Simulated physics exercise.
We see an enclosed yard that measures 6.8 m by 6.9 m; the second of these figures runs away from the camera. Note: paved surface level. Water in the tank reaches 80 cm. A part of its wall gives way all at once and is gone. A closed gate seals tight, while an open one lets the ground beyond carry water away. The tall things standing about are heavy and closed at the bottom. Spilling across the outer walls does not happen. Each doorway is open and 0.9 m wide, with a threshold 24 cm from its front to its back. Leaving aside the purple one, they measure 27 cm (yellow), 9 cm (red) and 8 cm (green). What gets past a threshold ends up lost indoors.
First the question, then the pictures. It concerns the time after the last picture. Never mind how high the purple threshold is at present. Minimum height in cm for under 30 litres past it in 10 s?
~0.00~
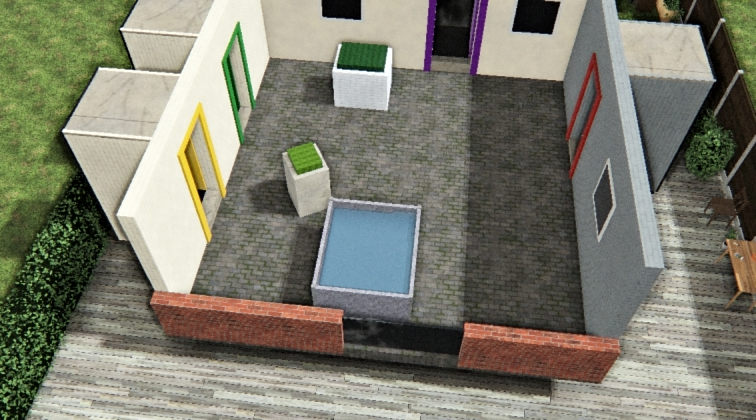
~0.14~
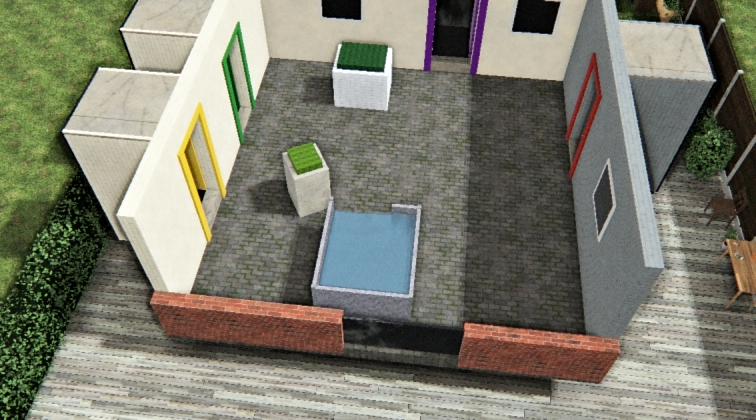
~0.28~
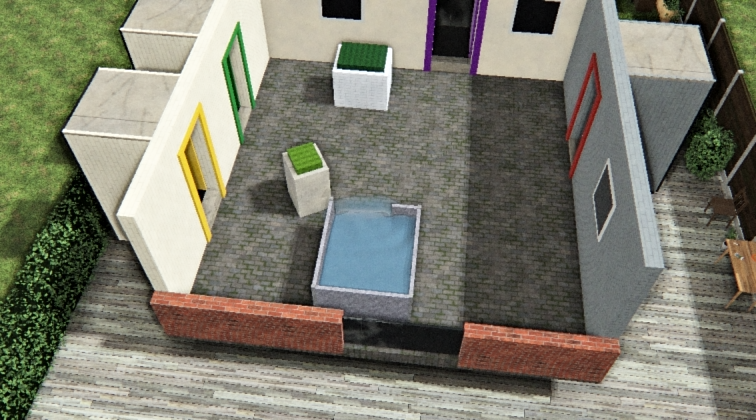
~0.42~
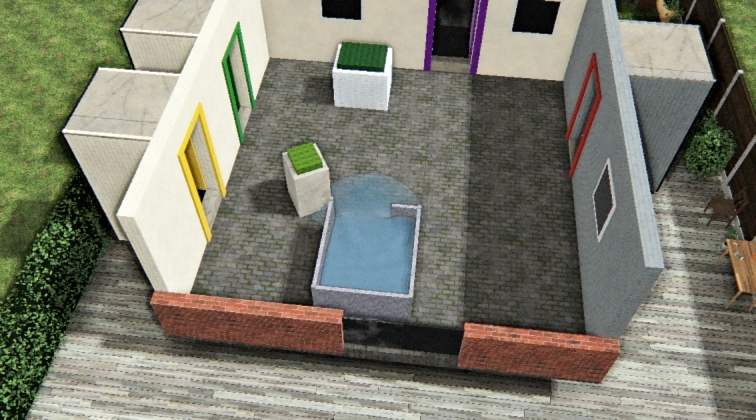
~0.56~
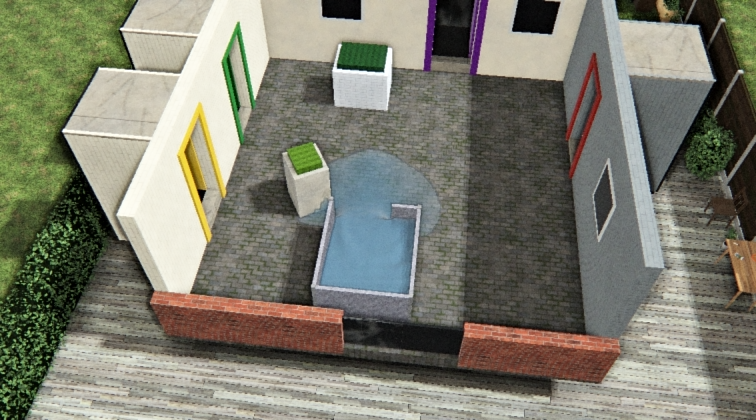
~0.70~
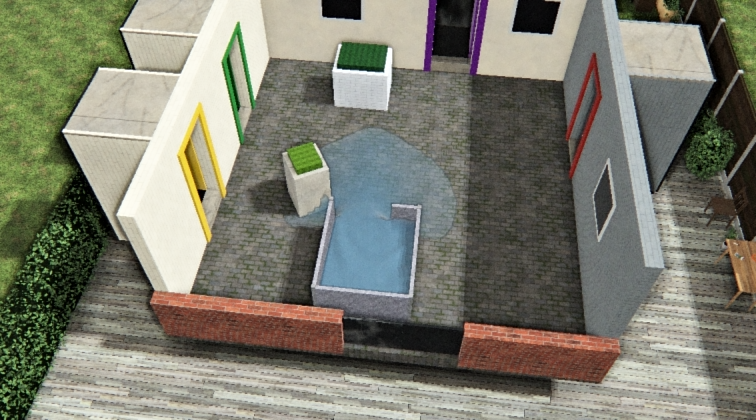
Approx. 16 cm.
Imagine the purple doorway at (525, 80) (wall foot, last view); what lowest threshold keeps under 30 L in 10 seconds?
Something near 8.5 cm.
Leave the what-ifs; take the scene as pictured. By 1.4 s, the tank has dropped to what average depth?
Averaged depth comes out at about 45 cm.
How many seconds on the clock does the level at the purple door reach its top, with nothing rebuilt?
That happens close to 2.4 s on the clock.
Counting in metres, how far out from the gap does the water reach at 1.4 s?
About 4.8 metres out.
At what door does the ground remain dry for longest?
Last: Red.
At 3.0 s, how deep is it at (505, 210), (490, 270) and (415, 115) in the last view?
Approx. 0 / 0 / 10 cm.
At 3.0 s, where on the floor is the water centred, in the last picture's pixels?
The water's centre is at about (374, 164).
After 1.4 s water covers 30 % of the floor, deepest (35 cm) near (359, 222); it has not reached the purple door.
After 3.0 s water covers 50 % of the floor, deepest (26 cm) near (269, 85); 19 cm at the purple door, 0 litres in over its 25 cm threshold.
After 10.0 s water covers 100 % of the floor, deepest (11 cm) near (383, 338); 7 cm at the purple door, 1 litre in over its 25 cm threshold.
At the purple door as built, the water arrived by 1.7 s and peaked near 25 cm at 2.4 s.
Run again over the same 10 s with other heights there, 39 litres in over 14.5 cm, 11 litres over 19.5 cm. The limit of 30 litres is kept from about 16 cm up.
